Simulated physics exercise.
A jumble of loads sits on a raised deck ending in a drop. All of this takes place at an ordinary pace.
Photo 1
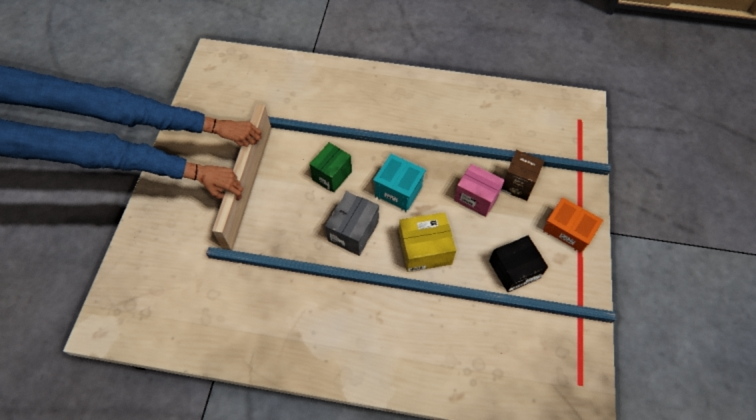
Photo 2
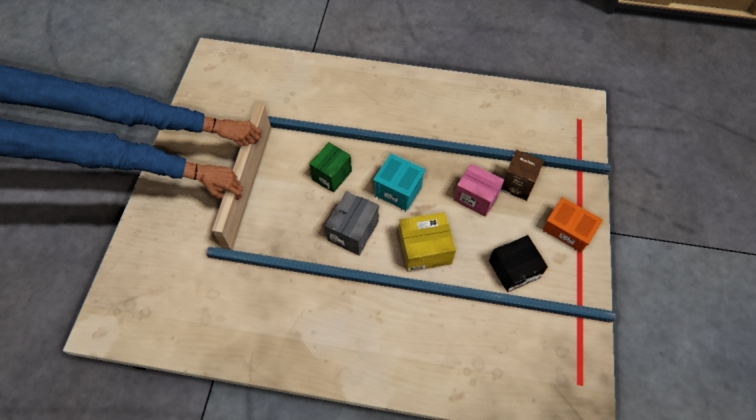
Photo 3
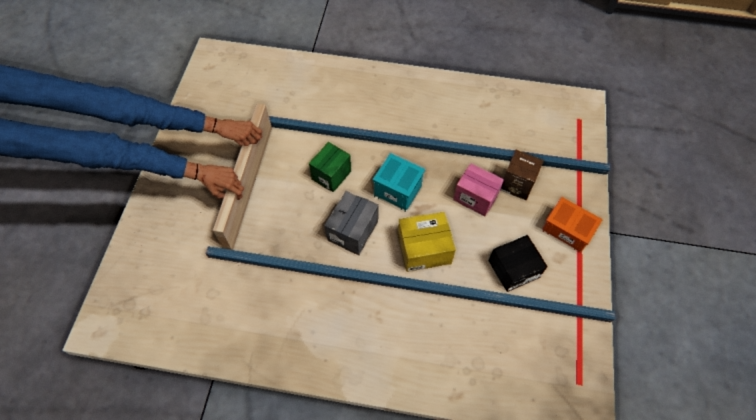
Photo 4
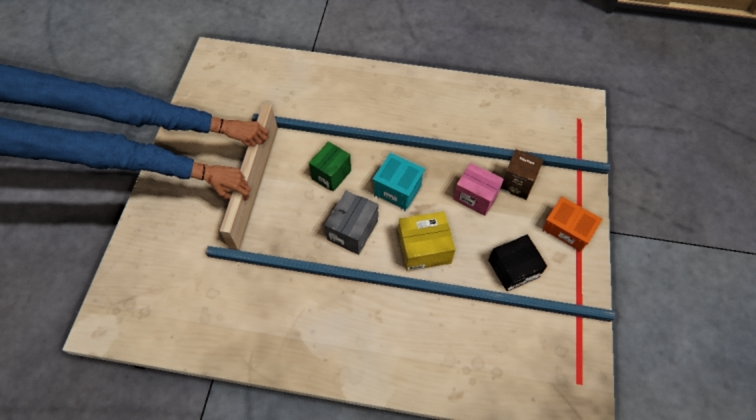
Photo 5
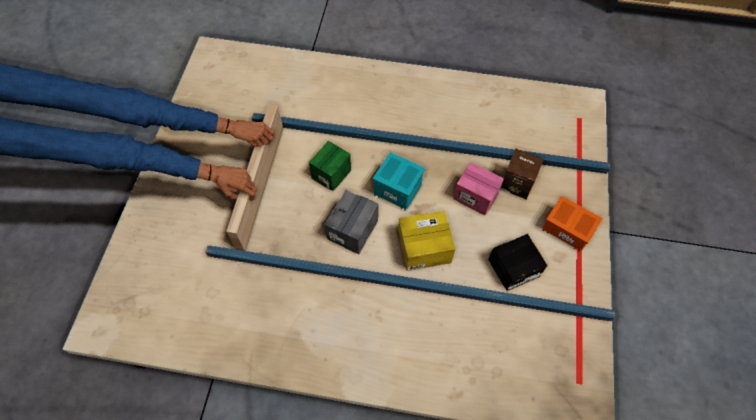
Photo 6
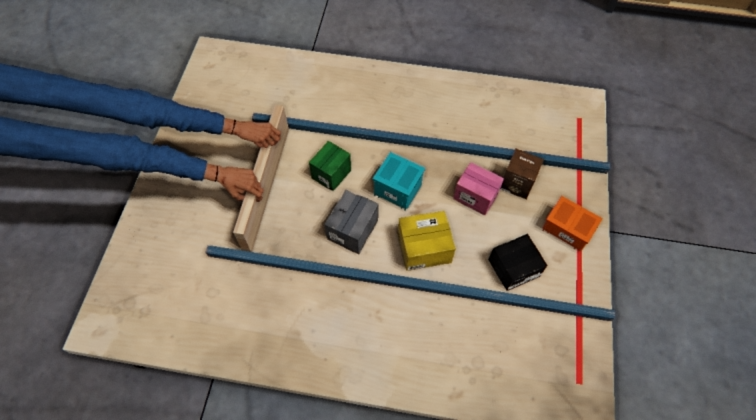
On a wooden board over grey floor, two hands sliding a plank slightly right between blue rails toward eight motionless coloured boxes.
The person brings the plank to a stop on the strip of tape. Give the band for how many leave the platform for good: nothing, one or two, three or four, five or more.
Band: Five or more.
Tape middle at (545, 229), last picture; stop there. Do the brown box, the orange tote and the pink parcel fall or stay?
Outcome - brown box: It stays up there; orange tote: It is not there; pink parcel: It is not there.
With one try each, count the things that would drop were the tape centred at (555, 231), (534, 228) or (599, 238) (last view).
Try 1: 4; try 2: 3; try 3: 8.
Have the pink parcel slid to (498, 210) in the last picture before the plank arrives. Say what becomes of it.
In that case it ends up off.
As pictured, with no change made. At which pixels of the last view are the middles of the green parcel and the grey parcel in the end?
Roughly (598, 201), and the other roughly (604, 257).
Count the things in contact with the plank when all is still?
2.
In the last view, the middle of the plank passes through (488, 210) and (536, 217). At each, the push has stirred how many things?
At the one place 8, at the other 8.
Soon after, none off yet; orange tote at rest near (571, 224); black parcel at rest near (517, 262); brown box at rest near (521, 174).
After that, none off yet; orange tote displaced about its own width near (602, 231); black parcel displaced about its own width near (575, 278); brown box moving near (523, 174).
In the end, the number that fall off is five or more; gone, turquoise tote, yellow parcel, pink parcel, brown box, black parcel and orange tote.
